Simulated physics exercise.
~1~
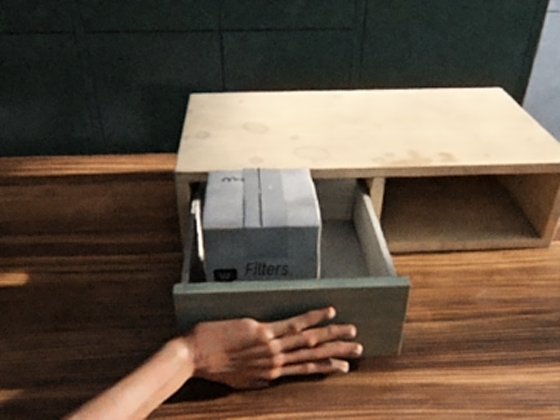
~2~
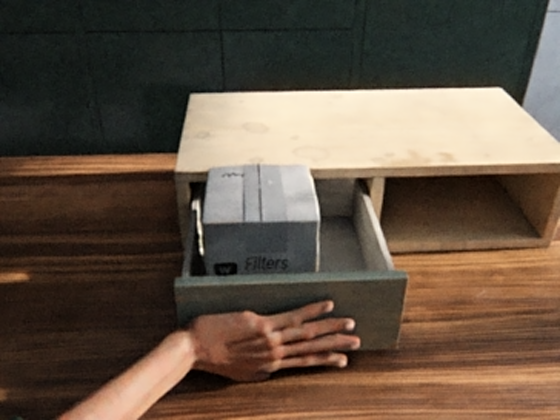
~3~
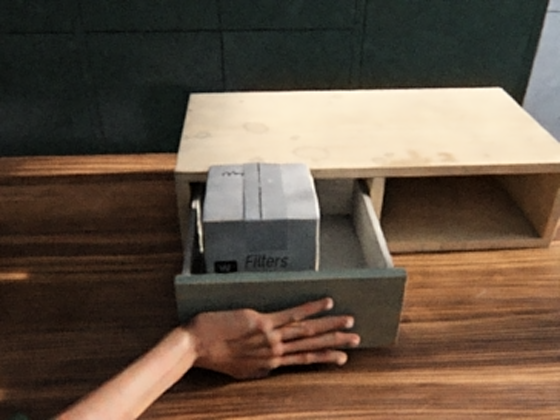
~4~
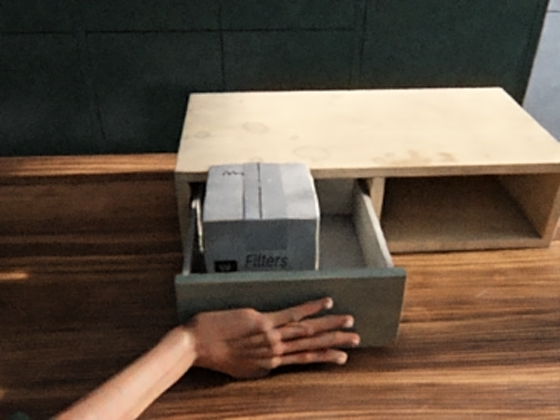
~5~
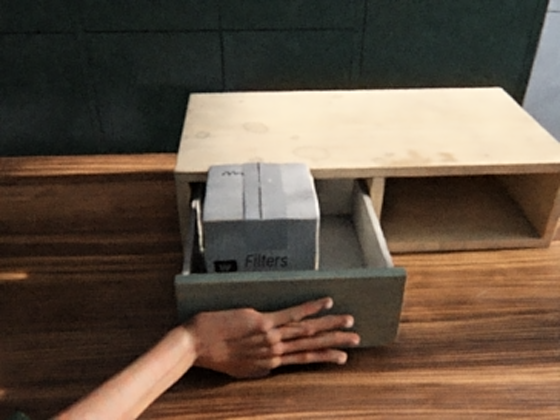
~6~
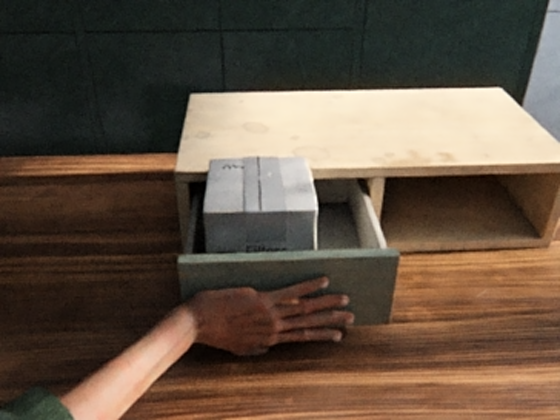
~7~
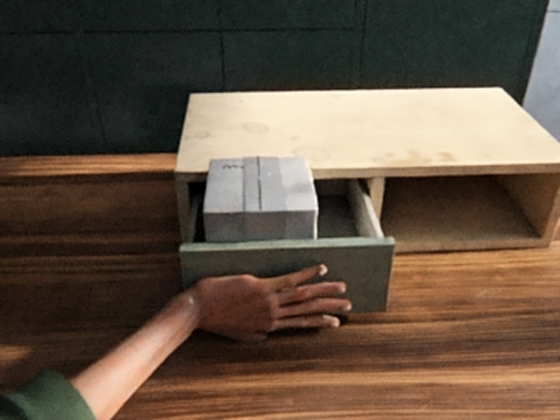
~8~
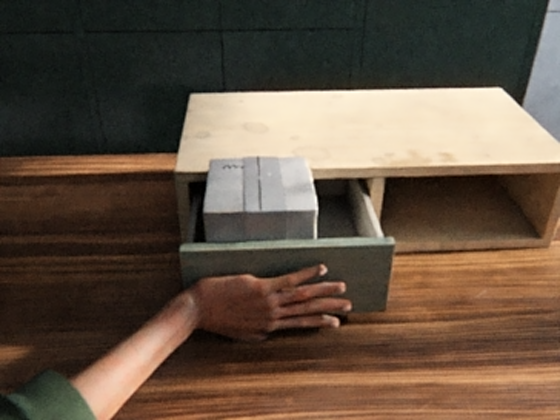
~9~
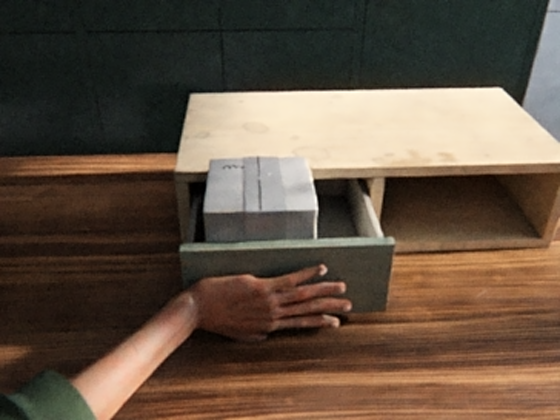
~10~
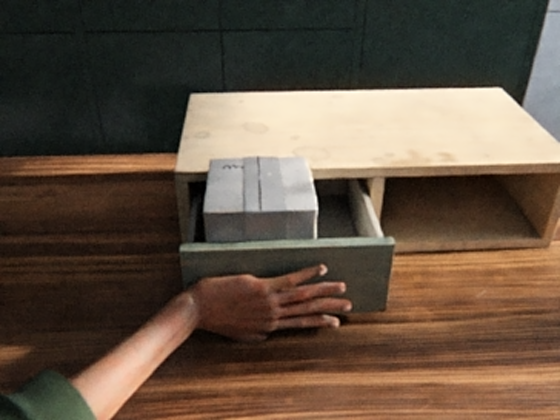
To begin with, a hand rests flat against the greenish-grey front of an open drawer, which holds a box labelled as filters beneath the pale top of a low wooden chest. The drawer slides in very slightly, then pauses with the hand still pressed to it. Next, the hand pushes it further towards the chest, carrying the box inward as a green sleeve comes into view at the lower left. The box's label disappears behind the drawer front. The movement then stops, and the drawer stays ajar, the box still showing above its front and the hand still against it.
